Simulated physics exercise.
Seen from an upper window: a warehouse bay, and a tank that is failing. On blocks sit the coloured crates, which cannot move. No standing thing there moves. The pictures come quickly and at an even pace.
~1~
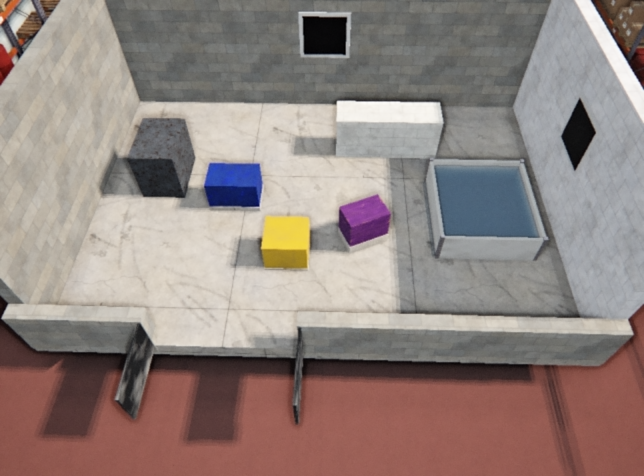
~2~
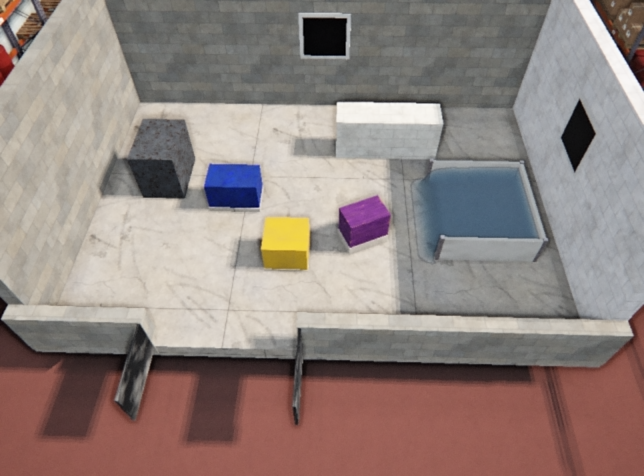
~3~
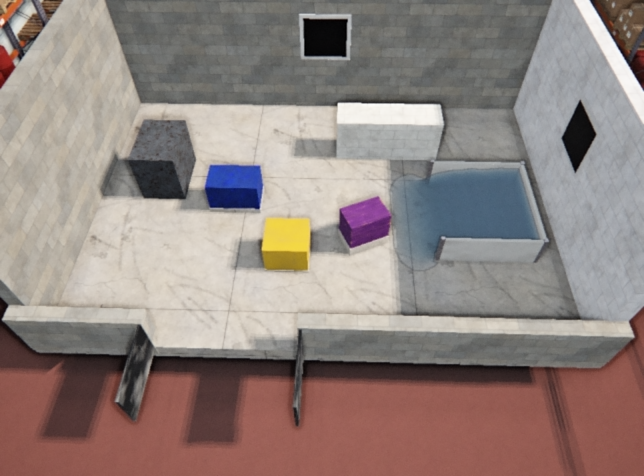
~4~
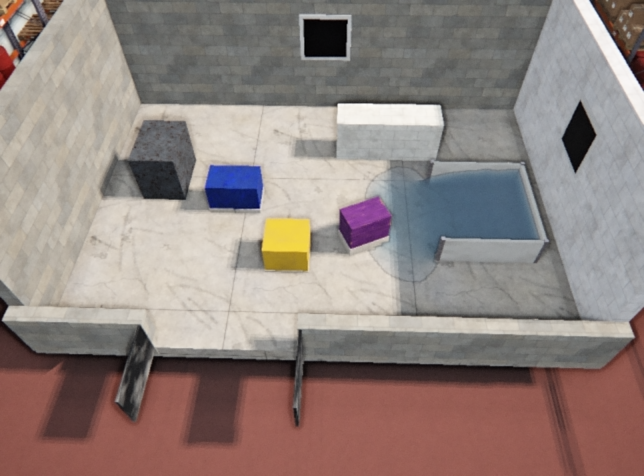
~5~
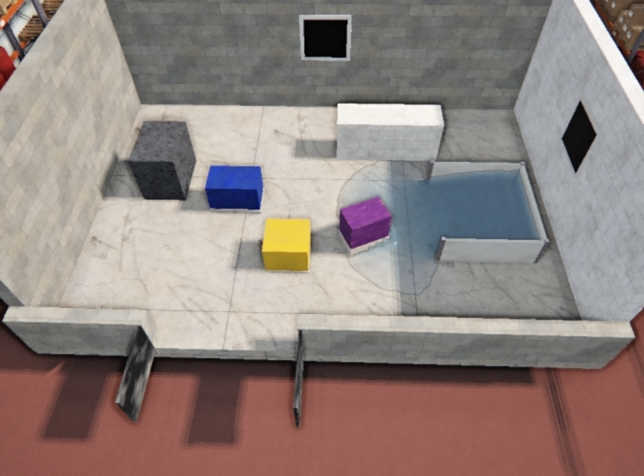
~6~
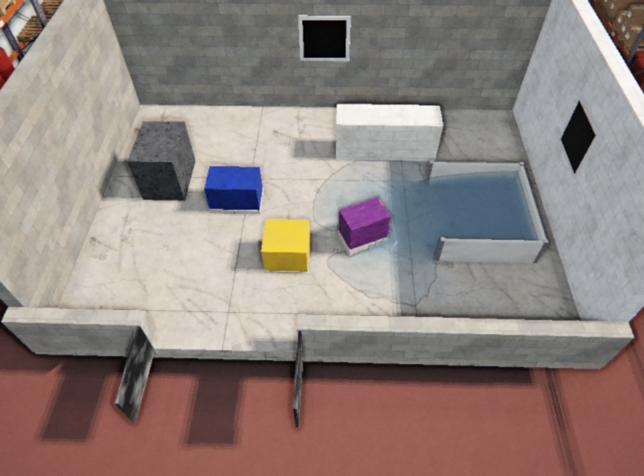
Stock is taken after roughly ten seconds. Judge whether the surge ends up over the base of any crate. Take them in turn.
The blue crate gets wet. The purple crate gets wet. The yellow crate gets wet.
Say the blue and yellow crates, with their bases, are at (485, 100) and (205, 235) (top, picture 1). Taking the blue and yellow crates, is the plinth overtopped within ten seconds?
As I read it, the blue crate stays clear and the yellow crate gets flooded.
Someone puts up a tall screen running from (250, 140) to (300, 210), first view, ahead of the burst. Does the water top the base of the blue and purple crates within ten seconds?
Blue crate: Untouched, purple crate: Flooded.
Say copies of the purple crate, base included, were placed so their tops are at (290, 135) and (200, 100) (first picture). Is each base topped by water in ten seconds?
Becomes wet, is left dry.
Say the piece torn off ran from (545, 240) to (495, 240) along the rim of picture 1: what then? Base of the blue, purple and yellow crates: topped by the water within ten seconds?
Note: Blue is never reached; purple is never reached; yellow gets flooded.
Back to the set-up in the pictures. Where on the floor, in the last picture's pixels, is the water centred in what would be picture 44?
I'd mark it close to (272, 207).
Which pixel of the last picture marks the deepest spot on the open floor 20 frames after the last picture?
Somewhere near (140, 108).
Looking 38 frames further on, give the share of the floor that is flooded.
Roughly 70 percent, I'd say.
A moment on, water covers 20 % of the floor; the blue crate water round its plinth, the purple crate water round its plinth, the yellow crate water round its plinth.
Next, water covers 35 % of the floor; the blue crate water round its plinth, the purple crate water round its plinth, the yellow crate water round its plinth.
Then, water covers 60 % of the floor; the blue crate water round its plinth, the purple crate water round its plinth, the yellow crate water round its plinth.
Later, water covers 70 % of the floor; the blue crate water round its plinth, the purple crate water round its plinth, the yellow crate water round its plinth.
In the end, water covers 85 % of the floor; the blue crate was topped, the purple crate was topped, the yellow crate was topped.
